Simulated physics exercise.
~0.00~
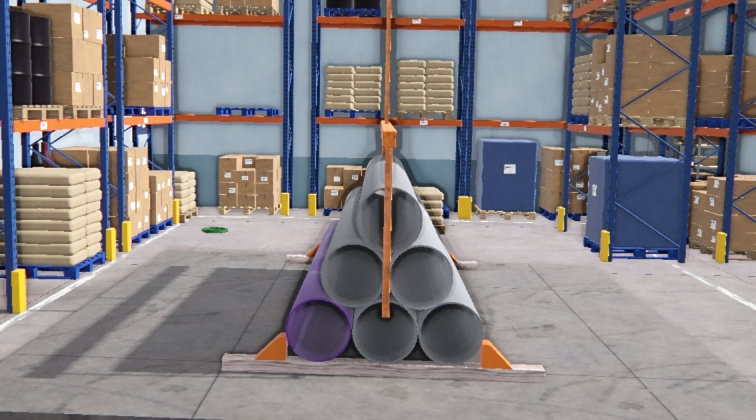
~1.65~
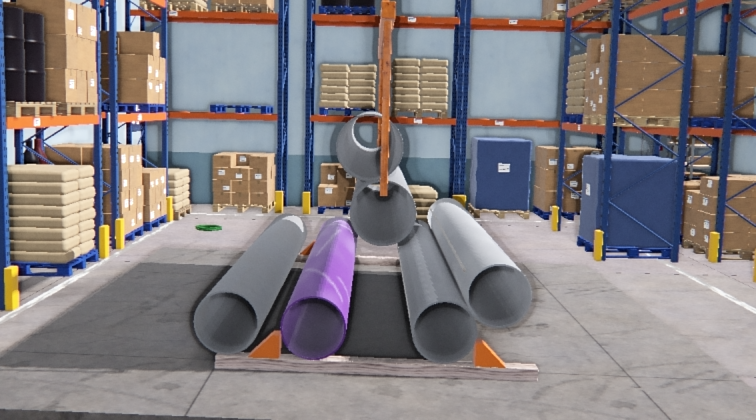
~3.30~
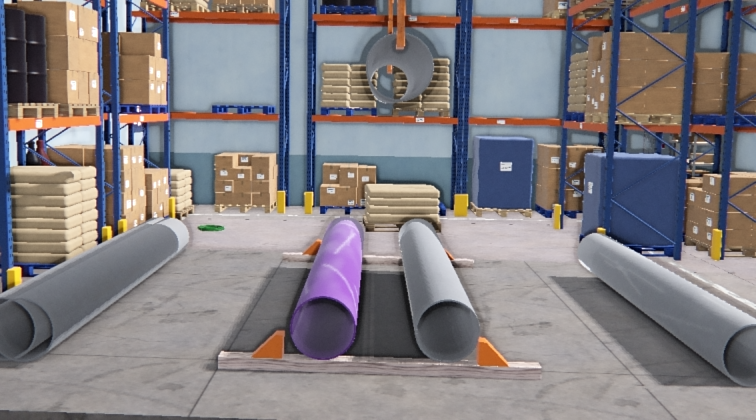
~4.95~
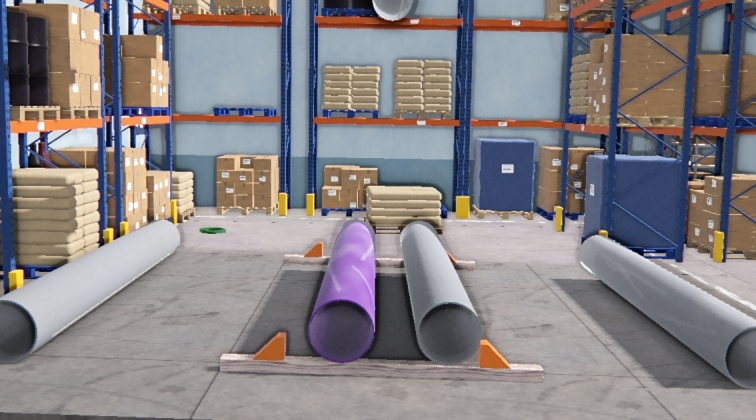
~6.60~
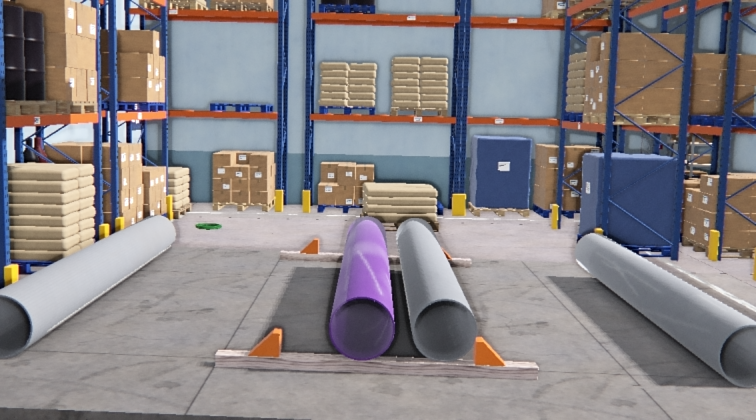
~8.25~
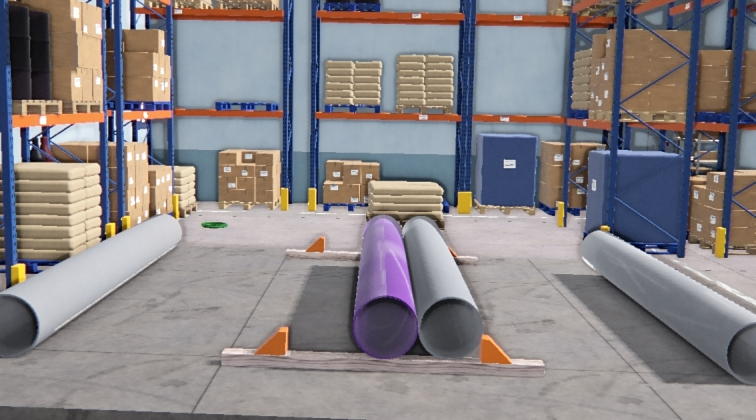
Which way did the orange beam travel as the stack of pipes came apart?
The orange beam moved upward, rising away from the floor.
